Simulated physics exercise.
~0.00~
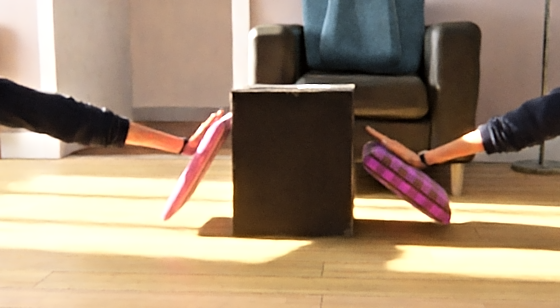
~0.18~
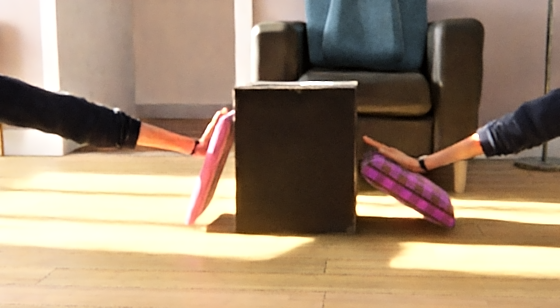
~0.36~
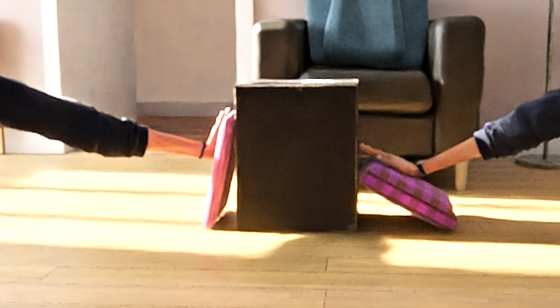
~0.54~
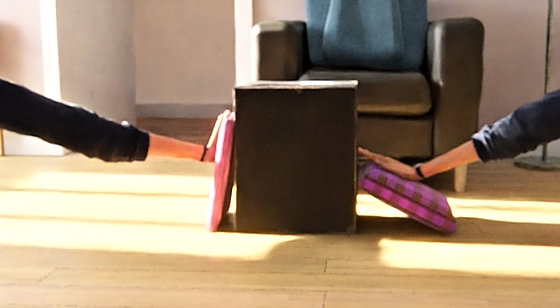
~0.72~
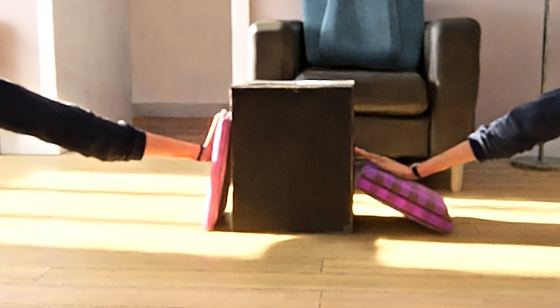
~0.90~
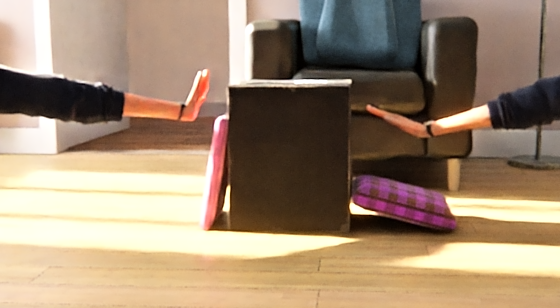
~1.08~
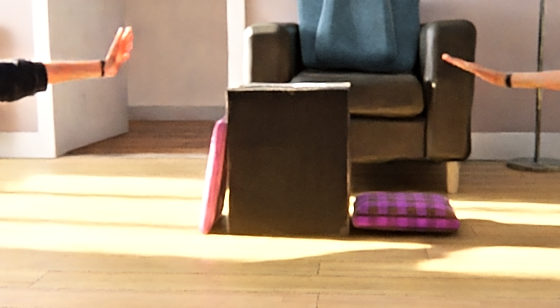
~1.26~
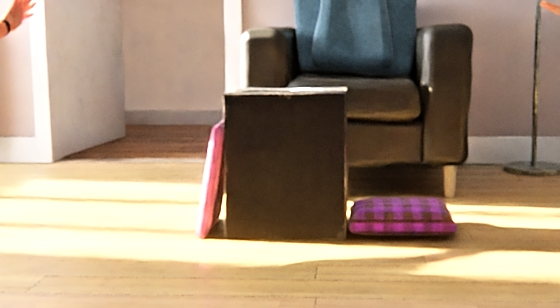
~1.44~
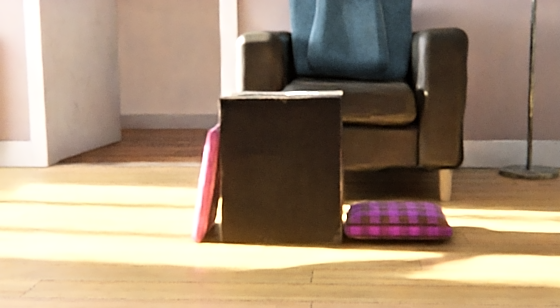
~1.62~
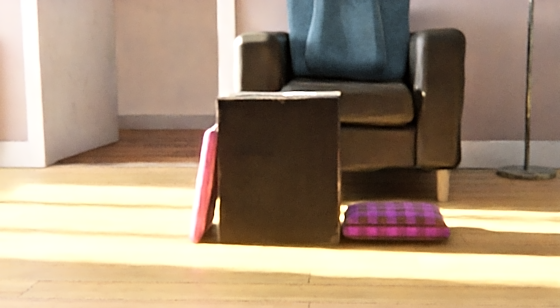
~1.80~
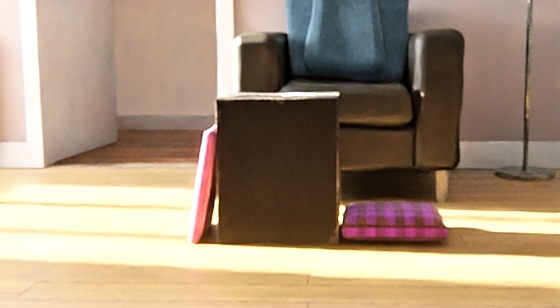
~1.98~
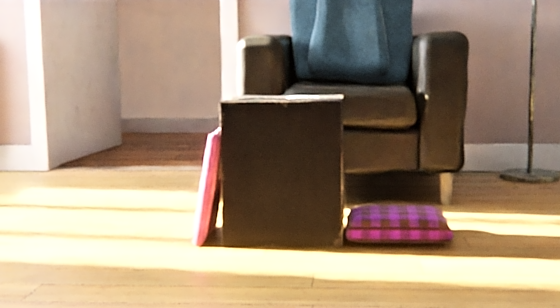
Two hands propped a pink pad and a purple checkered cushion against opposite sides of a black box, then let go and drew away. The pad on the left stayed leaning, while the cushion on the right slipped down and lay flat on the floor.
